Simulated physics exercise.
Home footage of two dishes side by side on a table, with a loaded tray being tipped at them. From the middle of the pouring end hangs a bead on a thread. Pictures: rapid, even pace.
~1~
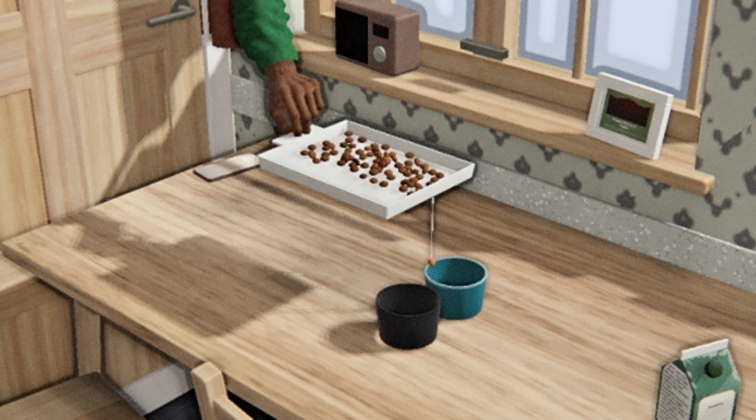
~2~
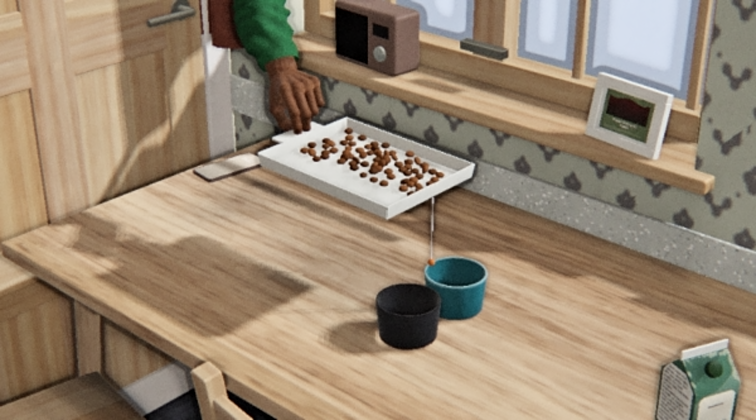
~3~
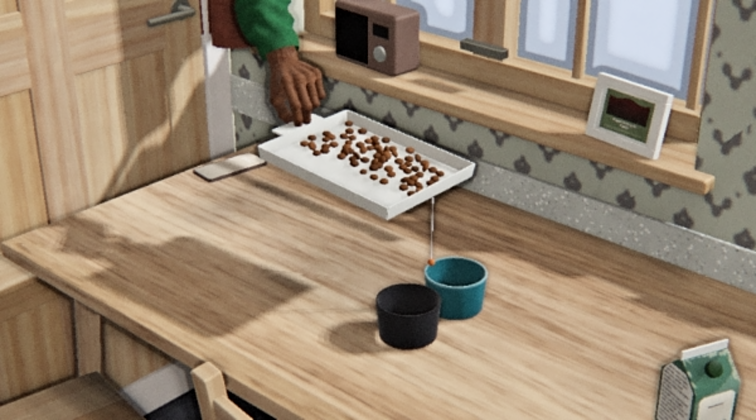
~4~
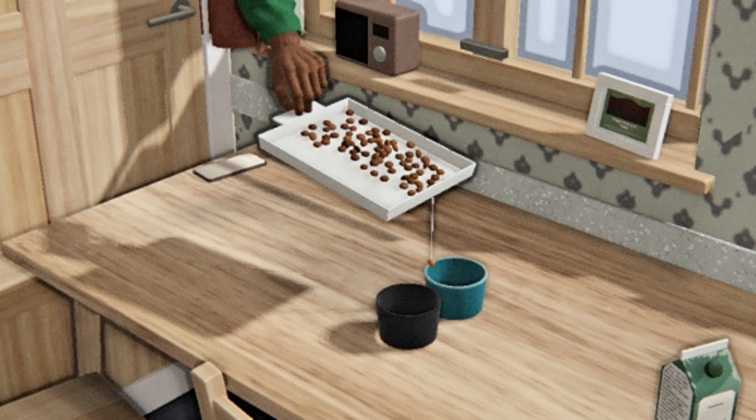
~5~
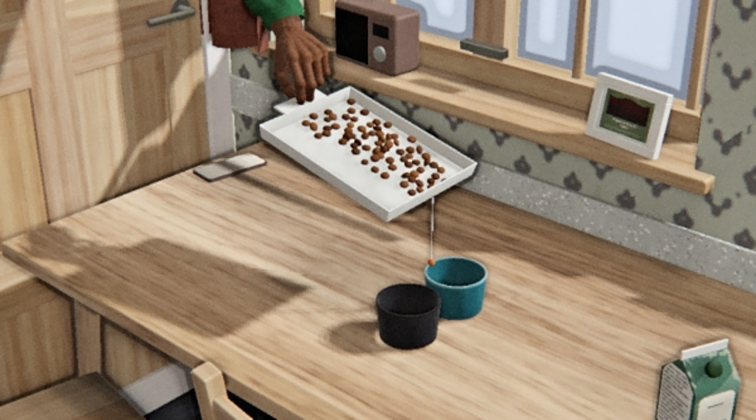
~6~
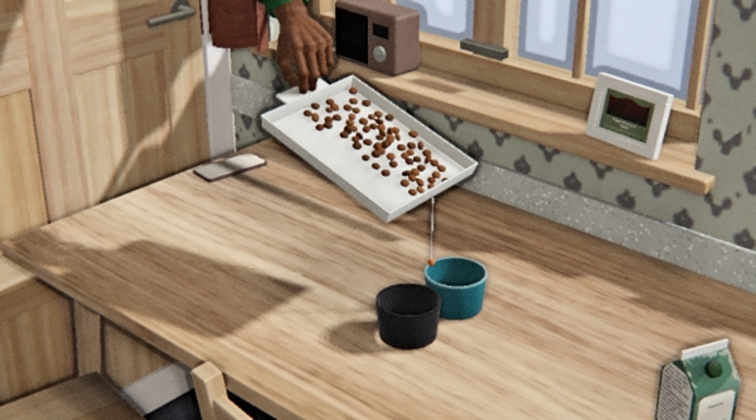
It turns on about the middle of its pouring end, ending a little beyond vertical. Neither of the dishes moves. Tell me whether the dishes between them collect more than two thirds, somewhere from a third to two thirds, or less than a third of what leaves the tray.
Between them they collect from a third to two thirds.
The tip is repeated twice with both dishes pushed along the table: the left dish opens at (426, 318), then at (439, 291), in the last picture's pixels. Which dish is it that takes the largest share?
First try: The right-hand one. Second try: The left-hand one.
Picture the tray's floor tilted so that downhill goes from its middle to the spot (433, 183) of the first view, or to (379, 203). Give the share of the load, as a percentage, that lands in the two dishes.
Shares: 20 %, then 60 %.
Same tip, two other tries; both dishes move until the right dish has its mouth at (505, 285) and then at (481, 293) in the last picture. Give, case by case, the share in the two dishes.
The first try yields 20% and the second yields 30%.
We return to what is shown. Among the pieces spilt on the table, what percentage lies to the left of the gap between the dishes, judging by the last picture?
I'd say some 10 in a hundred.
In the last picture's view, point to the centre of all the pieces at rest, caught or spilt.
About pixel (431, 330).
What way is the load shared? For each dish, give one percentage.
Roughly 30 in a hundred for the left dish, roughly 20 in a hundred for the right dish.
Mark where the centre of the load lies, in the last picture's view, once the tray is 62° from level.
Roughly at (424, 184).
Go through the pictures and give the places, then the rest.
The first picture shows corners of the pouring end (387, 205) and (472, 164), level; middle of the load (377, 161), bits of dog kibble; left dish (433, 325); right dish (479, 297); bead on its thread (431, 262).
The second picture shows corners of the pouring end (387, 206) and (472, 164), level; middle of the load (377, 160).
The third picture shows corners of the pouring end (388, 207) and (472, 164), tipped barely, lowest at the left corner; middle of the load (377, 156).
The fourth picture shows corners of the pouring end (388, 208) and (473, 163), tipped a little, lowest at the left corner; middle of the load (377, 150).
The fifth picture shows corners of the pouring end (389, 210) and (474, 163), tipped a little, lowest at the left corner; middle of the load (378, 143).
The sixth picture shows corners of the pouring end (390, 211) and (475, 163), tipped clearly, lowest at the left corner; middle of the load (380, 138); left dish (433, 325); right dish (479, 297).
Just after the last frame, tray tipped steeply; almost all on the tray; about a tenth in the air.
A moment on, tray tipped past a quarter turn; roughly half on the tray; about a tenth in the left dish; about a tenth in the right dish; roughly a third outside both; just a few in the air.
Further on, tray tipped past a quarter turn; roughly a third in the left dish; roughly a quarter in the right dish; roughly half outside both.
When it is over, tray tipped past a quarter turn; roughly a third in the left dish; roughly a quarter in the right dish; roughly half outside both.
